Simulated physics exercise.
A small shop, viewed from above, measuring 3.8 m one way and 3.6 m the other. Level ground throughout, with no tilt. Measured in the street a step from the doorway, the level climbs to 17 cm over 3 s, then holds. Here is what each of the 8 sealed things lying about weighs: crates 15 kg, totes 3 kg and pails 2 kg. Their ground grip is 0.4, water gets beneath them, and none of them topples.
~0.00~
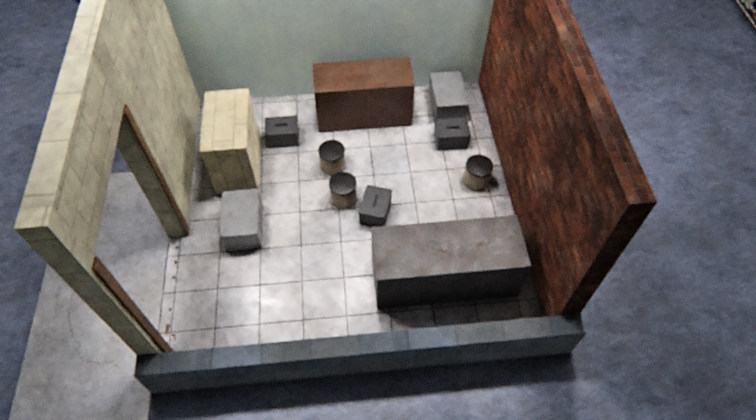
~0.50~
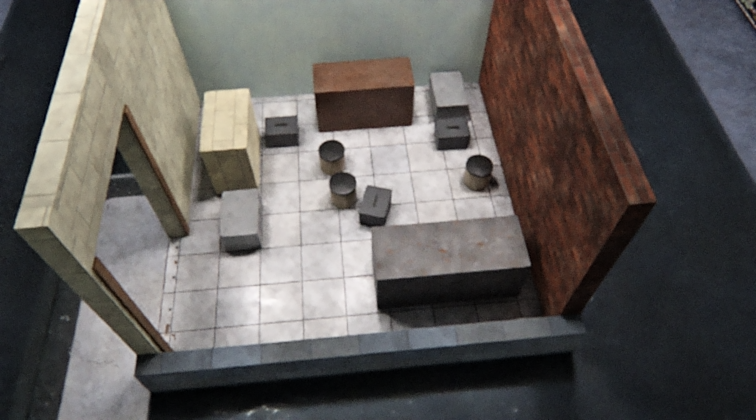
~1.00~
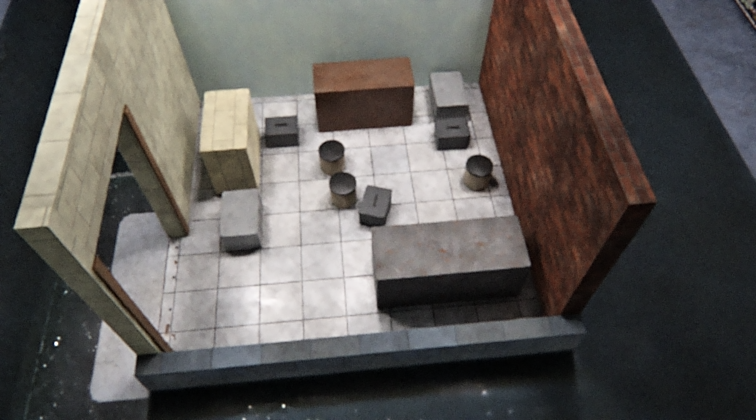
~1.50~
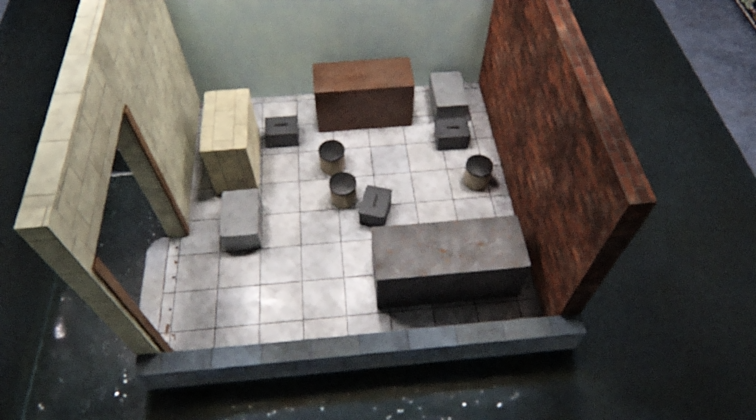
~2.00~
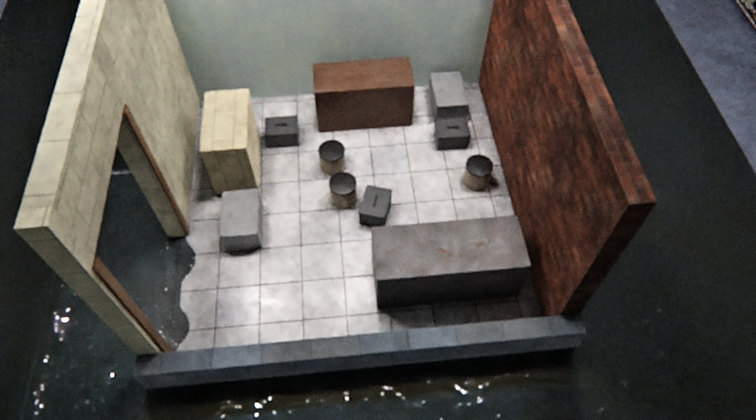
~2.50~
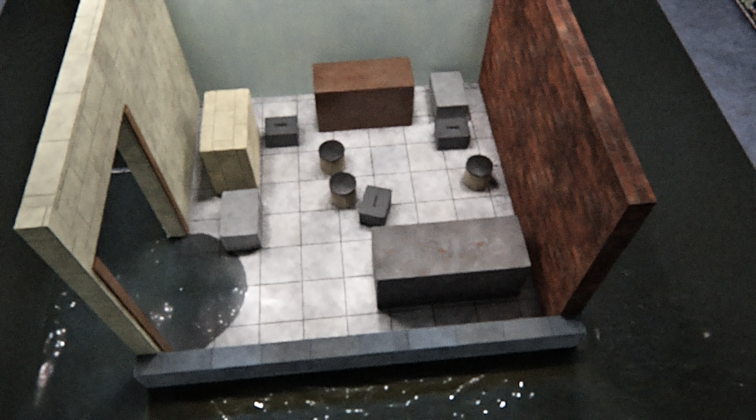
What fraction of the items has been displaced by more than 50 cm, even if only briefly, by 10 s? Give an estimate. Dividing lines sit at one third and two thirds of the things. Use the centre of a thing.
I bet the count comes out medium.
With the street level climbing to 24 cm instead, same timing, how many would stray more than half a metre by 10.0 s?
6.
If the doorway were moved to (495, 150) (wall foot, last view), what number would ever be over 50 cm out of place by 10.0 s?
Count: 7.
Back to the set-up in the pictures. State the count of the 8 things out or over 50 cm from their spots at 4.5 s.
Count then: 0.
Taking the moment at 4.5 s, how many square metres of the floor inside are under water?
I'd estimate close to 5.5 m2.
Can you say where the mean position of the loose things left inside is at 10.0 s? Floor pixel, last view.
Averaged position, last view: Near pixel (385, 141).
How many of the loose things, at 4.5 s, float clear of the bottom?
0.
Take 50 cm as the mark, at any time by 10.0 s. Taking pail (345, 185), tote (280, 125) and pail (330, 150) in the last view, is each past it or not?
One by one in that order: Above; below; above.
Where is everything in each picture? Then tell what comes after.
In the first picture, a crate at (240, 212) rests on the ground; a tote at (453, 128) rests on the ground; water covers 0.0 m2; 0 of 8 have shifted.
In the second picture, a crate at (240, 212), on the bottom; a tote at (453, 128), on the bottom; water covers 0.0 m2; 0 of 8 have shifted.
In the third picture, a crate at (240, 212) rests on the ground; a tote at (453, 128) rests on the ground; water covers 0.0 m2; 0 of 8 have shifted.
In the fourth picture, a crate at (240, 212), on the bottom; a tote at (453, 128) rests on the ground; 0.0 m2 under water; 0 of 8 have shifted.
In the fifth picture, a crate at (240, 212), on the bottom; a tote at (453, 128), on the bottom; 0.0 m2 under water; 0 of 8 have shifted.
In the sixth picture, a crate at (240, 212), on the bottom; a tote at (453, 128) rests on the ground; 0.7 m2 under water; 0 of 8 have shifted.
After 3.5 s 0 of 8 are over 50 cm from their spots; 0 afloat.
After 4.5 s 0 of 8 are over 50 cm from their spots; 0 afloat.
After 7.0 s 2 of 8 are over 50 cm from their spots; 3 afloat.
After 10.0 s 4 of 8 are over 50 cm from their spots, and 4 have been at some point; 7 afloat.
